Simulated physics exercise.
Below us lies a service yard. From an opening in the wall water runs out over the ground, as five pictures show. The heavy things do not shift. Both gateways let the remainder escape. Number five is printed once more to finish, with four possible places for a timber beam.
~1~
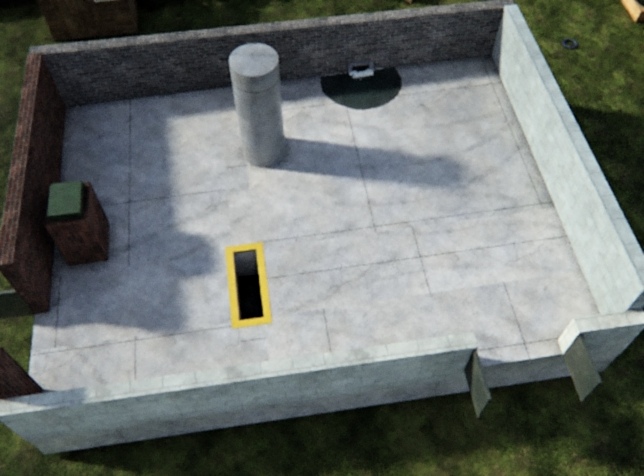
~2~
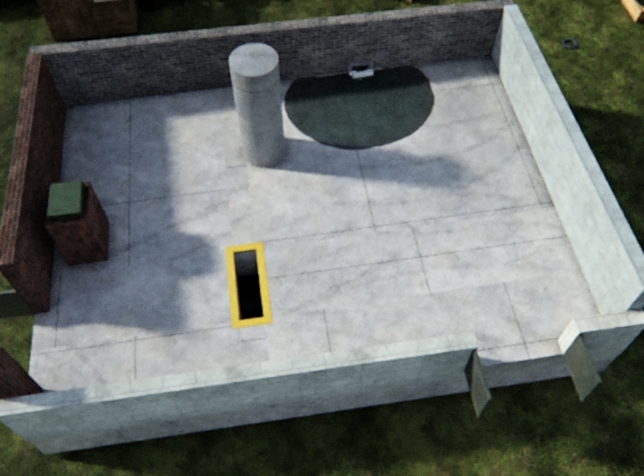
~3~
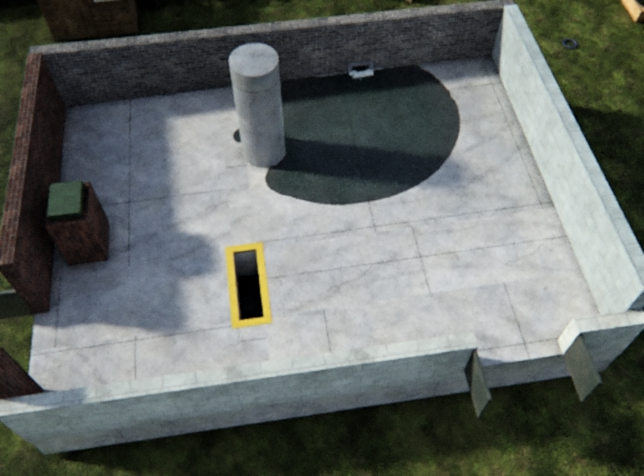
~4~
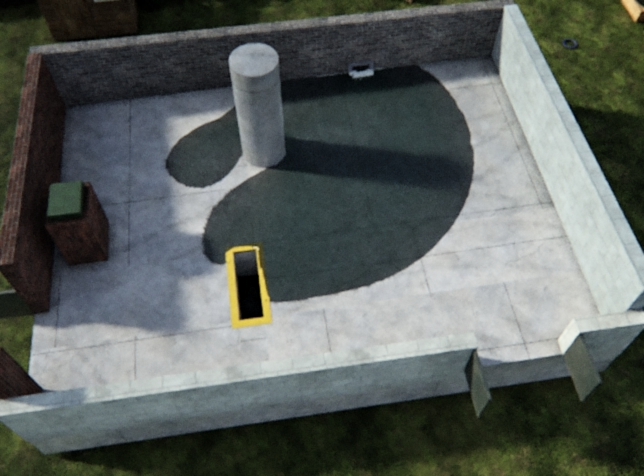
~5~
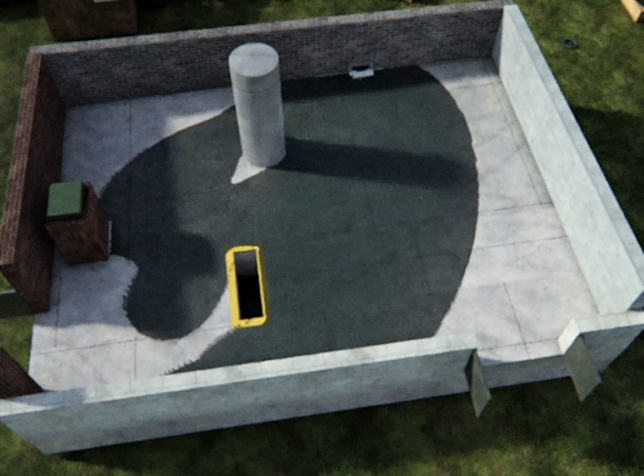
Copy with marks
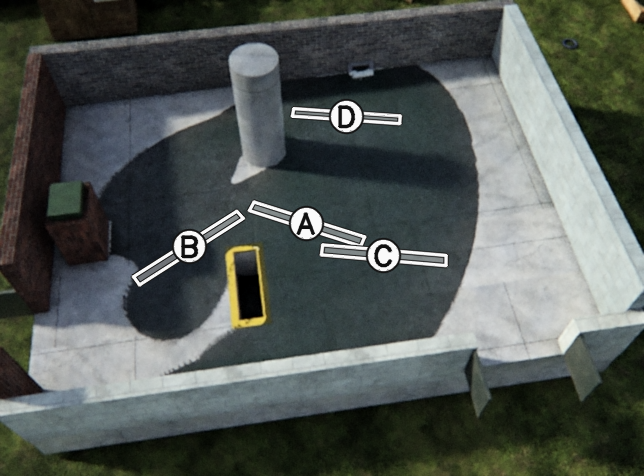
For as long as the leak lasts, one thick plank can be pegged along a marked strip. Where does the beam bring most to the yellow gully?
The answer is place C.
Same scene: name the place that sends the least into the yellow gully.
Here it is place A.
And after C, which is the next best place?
That is place B.
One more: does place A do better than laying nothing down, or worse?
It is worse.
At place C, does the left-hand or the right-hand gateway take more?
The left gate.
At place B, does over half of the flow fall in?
No.
In white, A from (251, 206) to (362, 241); B from (136, 280) to (240, 214); C from (322, 249) to (446, 260); D from (293, 112) to (399, 119).
If A is chosen, next to none of the stream goes into the yellow gully, about 99 % out by the gates.
If B is chosen, about 30 % of the stream goes into the yellow gully, about 70 % out by the gates.
If C is chosen, about 51 % of the stream goes into the yellow gully, about 49 % out by the gates.
If D is chosen, about 4 % of the stream goes into the yellow gully, about 95 % out by the gates.
